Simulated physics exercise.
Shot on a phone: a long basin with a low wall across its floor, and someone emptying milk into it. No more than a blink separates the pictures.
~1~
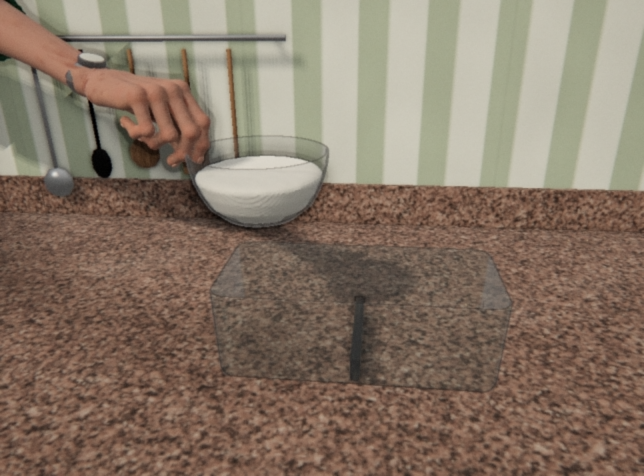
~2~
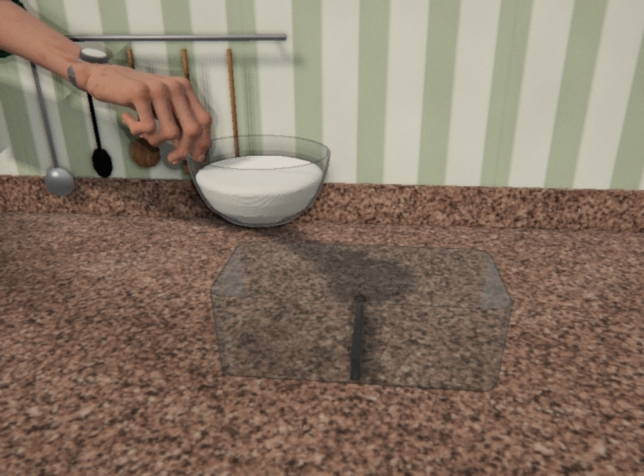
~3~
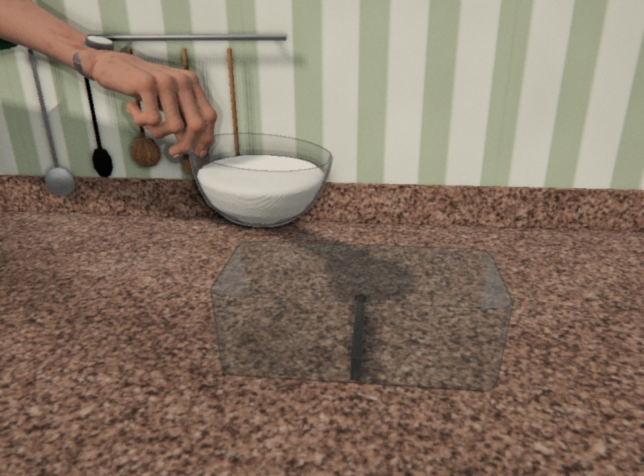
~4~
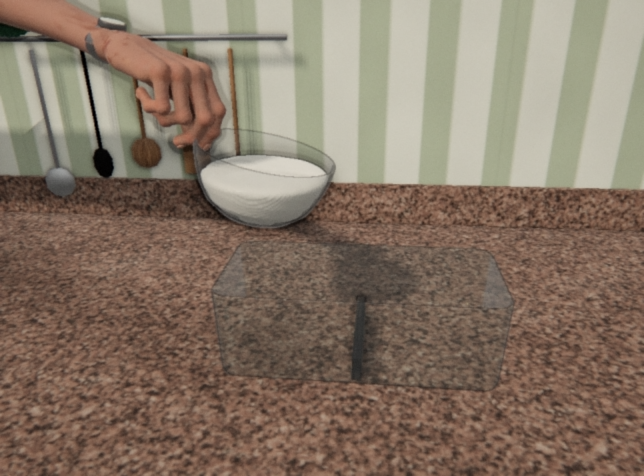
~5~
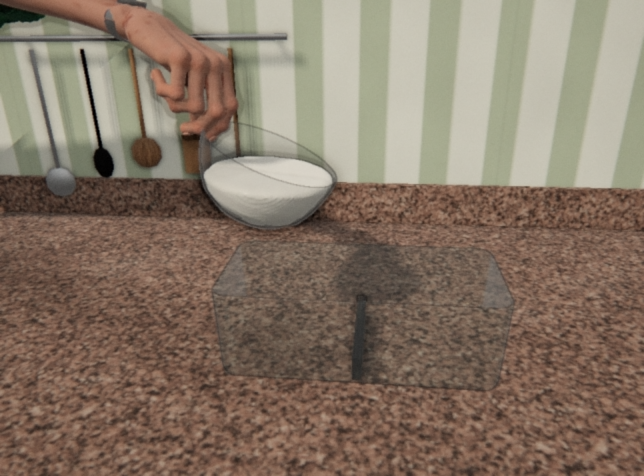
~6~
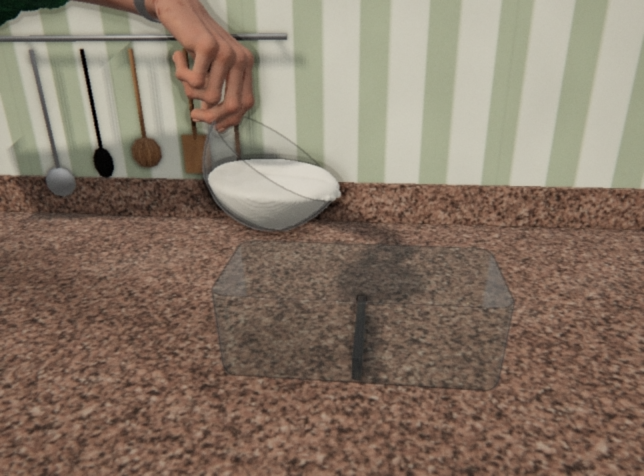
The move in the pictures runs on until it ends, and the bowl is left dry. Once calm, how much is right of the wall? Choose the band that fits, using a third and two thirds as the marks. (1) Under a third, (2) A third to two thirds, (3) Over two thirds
2, A third to two thirds.
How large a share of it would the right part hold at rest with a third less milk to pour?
It should come out close to 35 per cent.
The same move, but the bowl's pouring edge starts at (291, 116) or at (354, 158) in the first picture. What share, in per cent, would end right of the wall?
20 % and 70 %.
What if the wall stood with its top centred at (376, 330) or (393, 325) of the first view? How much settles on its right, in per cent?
It works out to around 30 per cent for the first and around 10 per cent for the second.
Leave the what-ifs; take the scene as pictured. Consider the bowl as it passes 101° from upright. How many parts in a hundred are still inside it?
I'd put it at some 10 in a hundred.
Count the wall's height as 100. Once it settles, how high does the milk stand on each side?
40 left, 40 right, give or take.
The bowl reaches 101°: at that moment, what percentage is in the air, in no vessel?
About 20 per cent.
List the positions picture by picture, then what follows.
The first frame shows tilt 0°; pouring edge (328, 154); surface from (199, 169) to (323, 172); the long basin's rim runs from (225, 267) to (500, 279); the wall's top is at (358, 326).
The second frame shows tilt 2°; pouring edge (329, 155); surface from (200, 169) to (324, 172).
The third frame shows tilt 6°; pouring edge (331, 161); surface from (202, 167) to (325, 174).
The fourth frame shows tilt 13°; pouring edge (334, 170); surface from (205, 166) to (329, 177).
The fifth frame shows tilt 23°; pouring edge (336, 182); surface from (208, 167) to (334, 179).
The sixth frame shows tilt 35°; pouring edge (334, 196); surface from (212, 169) to (331, 185); 3 per cent is over the edge.
A moment on, the bowl is tipped right over and 11 per cent is still to pour, 26 is left of the wall and 43 right of it.
Next, the bowl is tipped right over and 0 per cent is still to pour, 48 is left of the wall and 50 right of it.
Then the bowl is tipped right over and 0 per cent is still to pour, 47 is left of the wall and 52 right of it.
Later the bowl is tipped right over and 0 per cent is still to pour, 47 is left of the wall and 52 right of it.
Finally, 47 per cent lies left of the wall, 52 right of it and 2 outside.
